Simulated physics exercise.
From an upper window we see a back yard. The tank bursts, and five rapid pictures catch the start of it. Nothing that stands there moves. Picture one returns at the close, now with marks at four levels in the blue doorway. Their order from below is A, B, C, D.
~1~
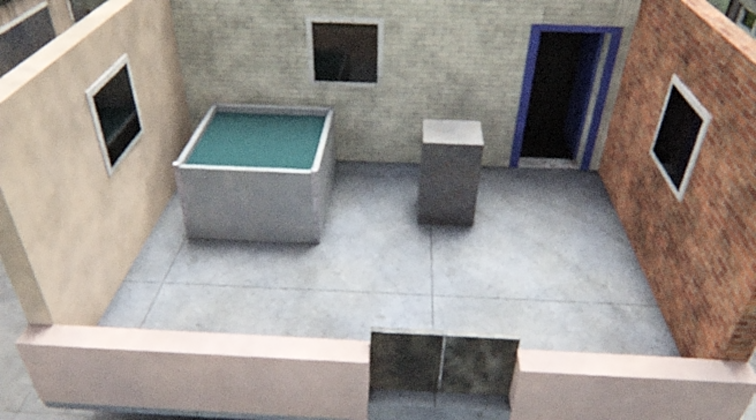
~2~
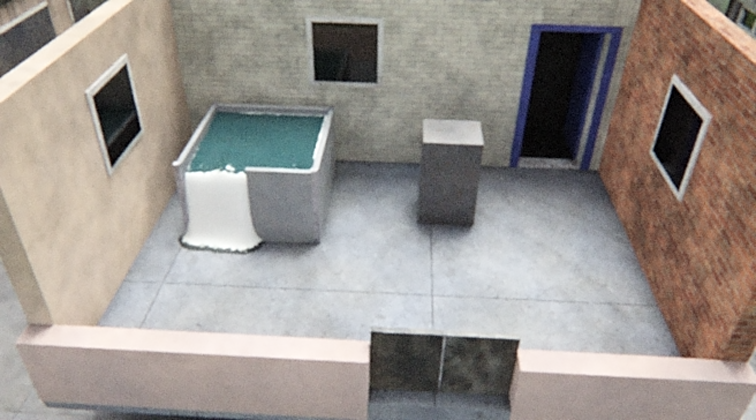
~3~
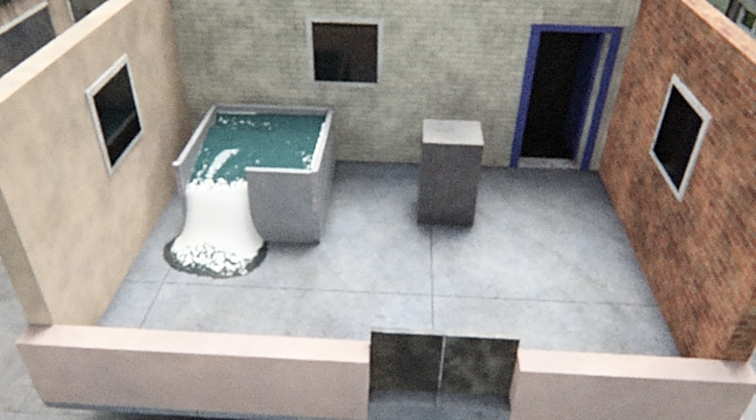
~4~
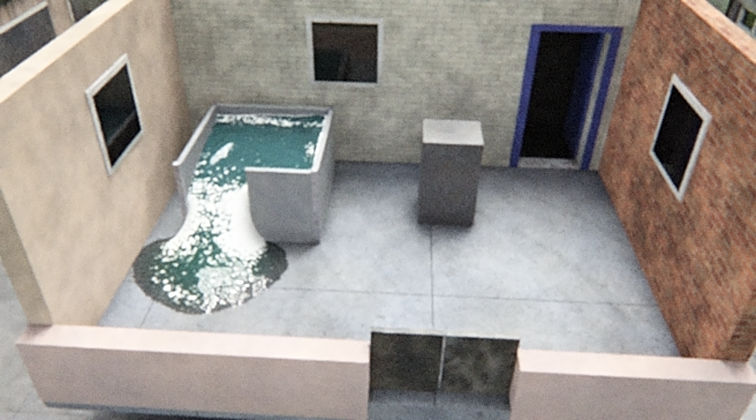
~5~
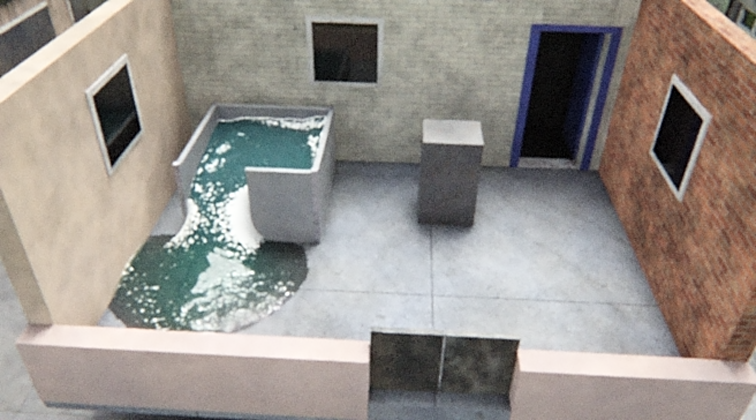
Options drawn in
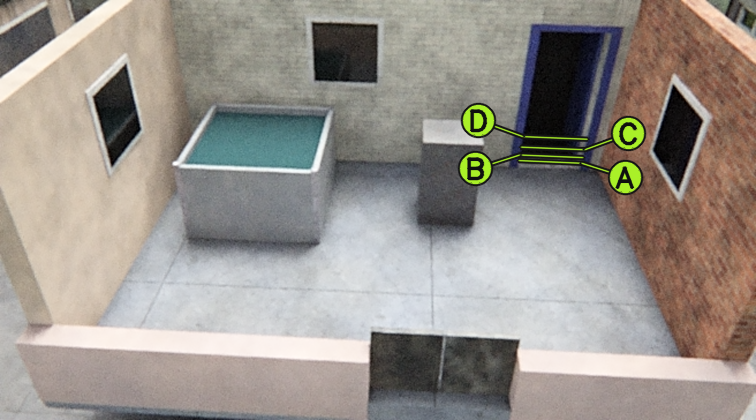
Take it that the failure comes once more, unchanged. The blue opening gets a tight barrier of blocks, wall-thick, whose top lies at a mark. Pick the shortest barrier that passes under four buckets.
B is the one.
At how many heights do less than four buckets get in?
Three of the four.
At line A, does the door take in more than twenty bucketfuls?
No, it does not.
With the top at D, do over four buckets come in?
No.
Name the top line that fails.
It is A.
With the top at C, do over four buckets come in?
No, that is safe.
On the marked copy, A at (550, 161); B at (551, 156); C at (552, 148); D at (555, 137); from the bottom up A, B, C, D.
If A is chosen, about 7 bucketfuls get in.
If B is chosen, a splash gets over, under a bucket.
If C is chosen, nothing gets over.
If D is chosen, nothing gets over.
